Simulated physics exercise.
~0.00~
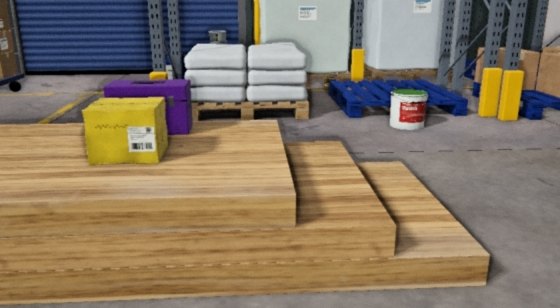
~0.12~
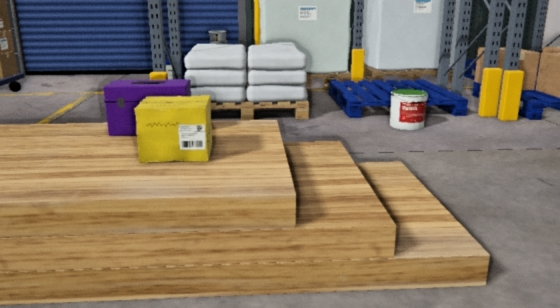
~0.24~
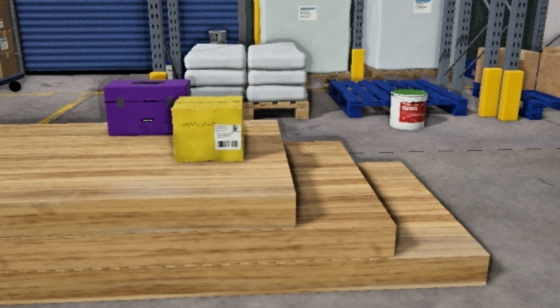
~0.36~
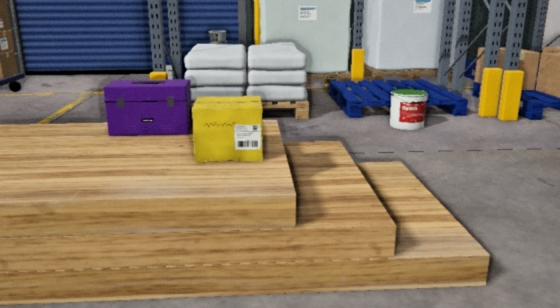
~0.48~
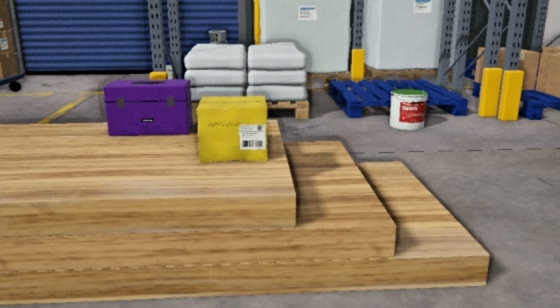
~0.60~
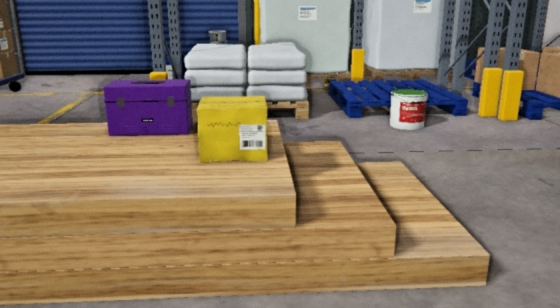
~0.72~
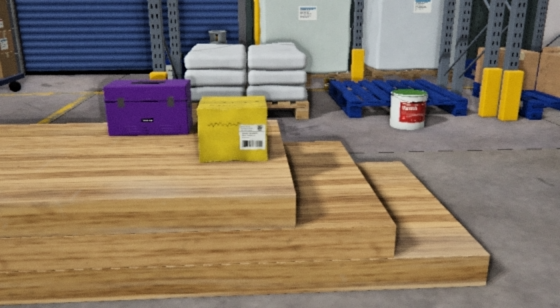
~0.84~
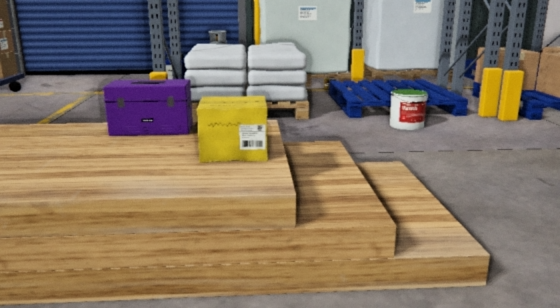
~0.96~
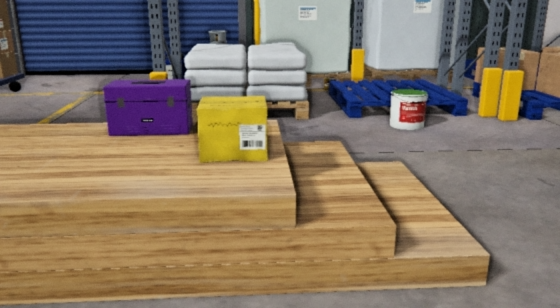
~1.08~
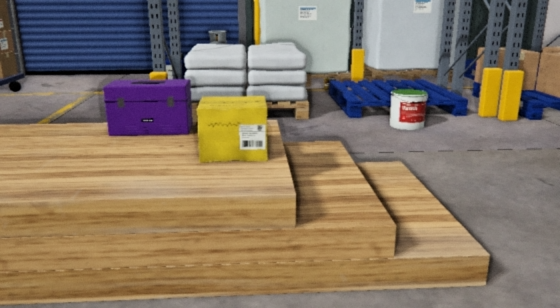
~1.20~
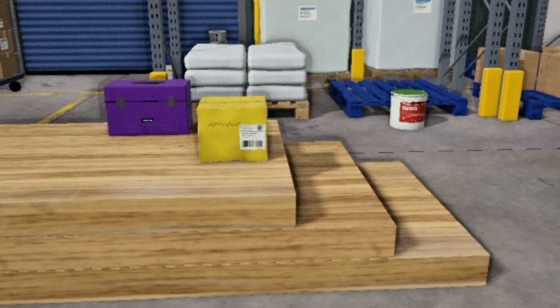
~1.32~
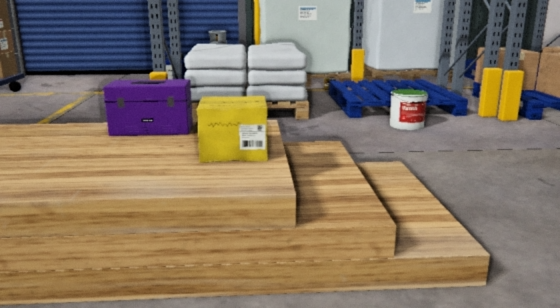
In a warehouse, a yellow box slides right past a purple toolbox across wooden decking, stopping just short of the steps.
